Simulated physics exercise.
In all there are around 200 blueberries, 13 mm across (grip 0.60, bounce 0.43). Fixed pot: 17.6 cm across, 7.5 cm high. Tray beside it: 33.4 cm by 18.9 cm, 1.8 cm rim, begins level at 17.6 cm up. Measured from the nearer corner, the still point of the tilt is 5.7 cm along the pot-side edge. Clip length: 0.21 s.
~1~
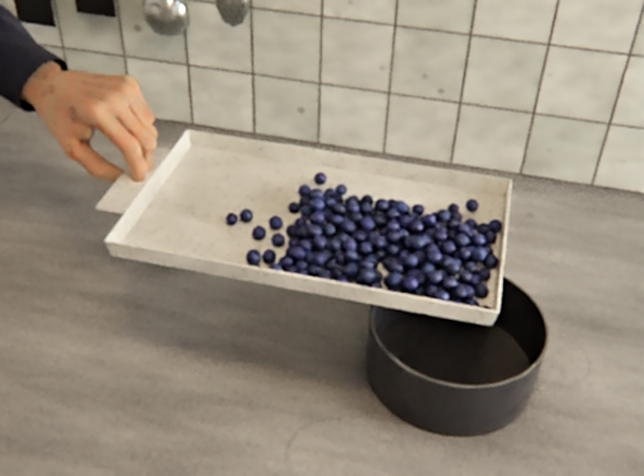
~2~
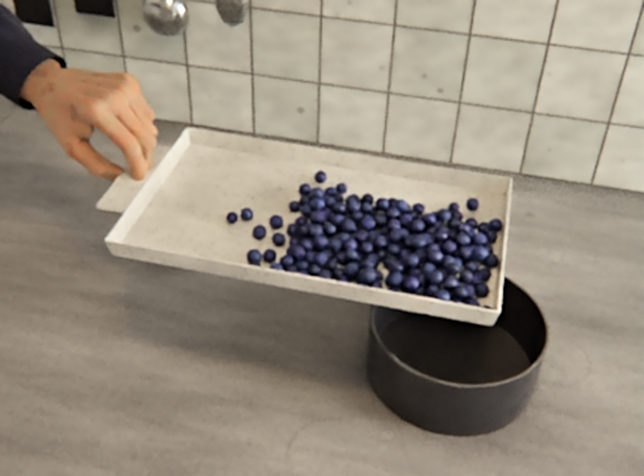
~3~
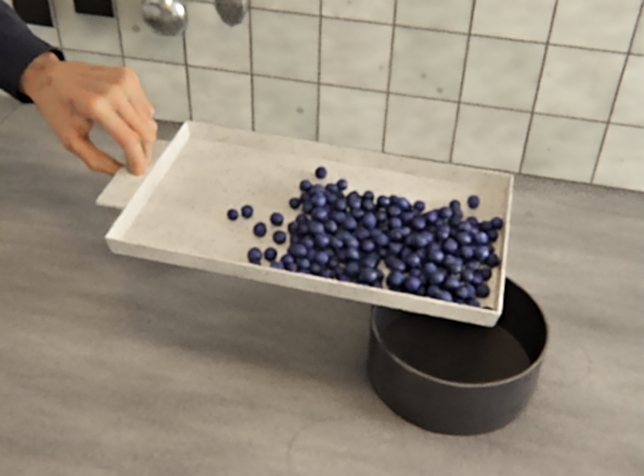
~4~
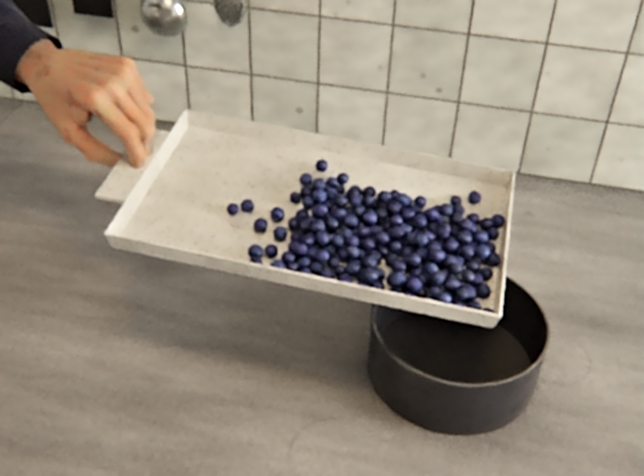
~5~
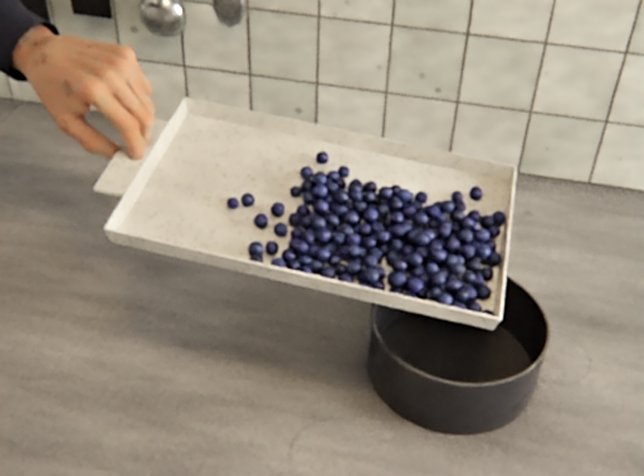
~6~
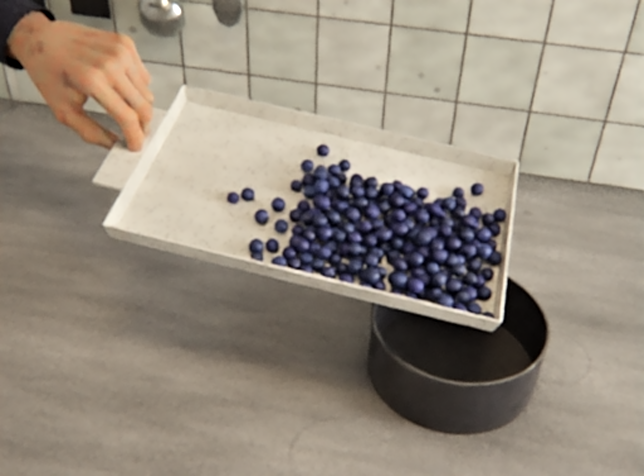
A hand in a dark sleeve grips the left end of a shallow whitish tray above a grey countertop, seen from slightly above, with pale square tiles behind. Many dark blue blueberries lie mostly on the tray's right half, and a dark round pot sits below its right end. The hand slowly lifts the left end, gradually tilting the tray toward the right, while the berries barely shift and the camera stays still.
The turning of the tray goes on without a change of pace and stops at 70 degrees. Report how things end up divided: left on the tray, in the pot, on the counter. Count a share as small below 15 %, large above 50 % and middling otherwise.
Left on the tray: Large. Pot: Small. Counter: Middling.
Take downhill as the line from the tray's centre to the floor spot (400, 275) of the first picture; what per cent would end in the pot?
Roughly 0 percent of them.
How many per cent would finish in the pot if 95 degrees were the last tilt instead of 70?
I'd put it at close to 0 per cent.
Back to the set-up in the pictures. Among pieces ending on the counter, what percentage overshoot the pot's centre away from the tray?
80 %.
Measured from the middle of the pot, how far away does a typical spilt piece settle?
I'd say close to 18 centimetres.
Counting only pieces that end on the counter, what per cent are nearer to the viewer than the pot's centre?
Estimate: Close to 100 per cent of the pieces.
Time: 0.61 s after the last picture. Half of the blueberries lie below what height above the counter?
The halfway line is at about 22 cm.
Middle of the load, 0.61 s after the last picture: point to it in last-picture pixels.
I reckon close to (417, 246).
Then, 0.37 s after the last picture, tilt 40 degrees; the tray holds 100 %, the pot 0 %.
Then, 0.61 s after the last picture, tilt 59 degrees; the tray holds 100 %, the pot 0 %.
Then, 0.97 s after the last picture, tilt 70 degrees; the tray holds 70 %, the pot 0 %.
In the end, tray 60 %, pot 0 %, counter 40 %.
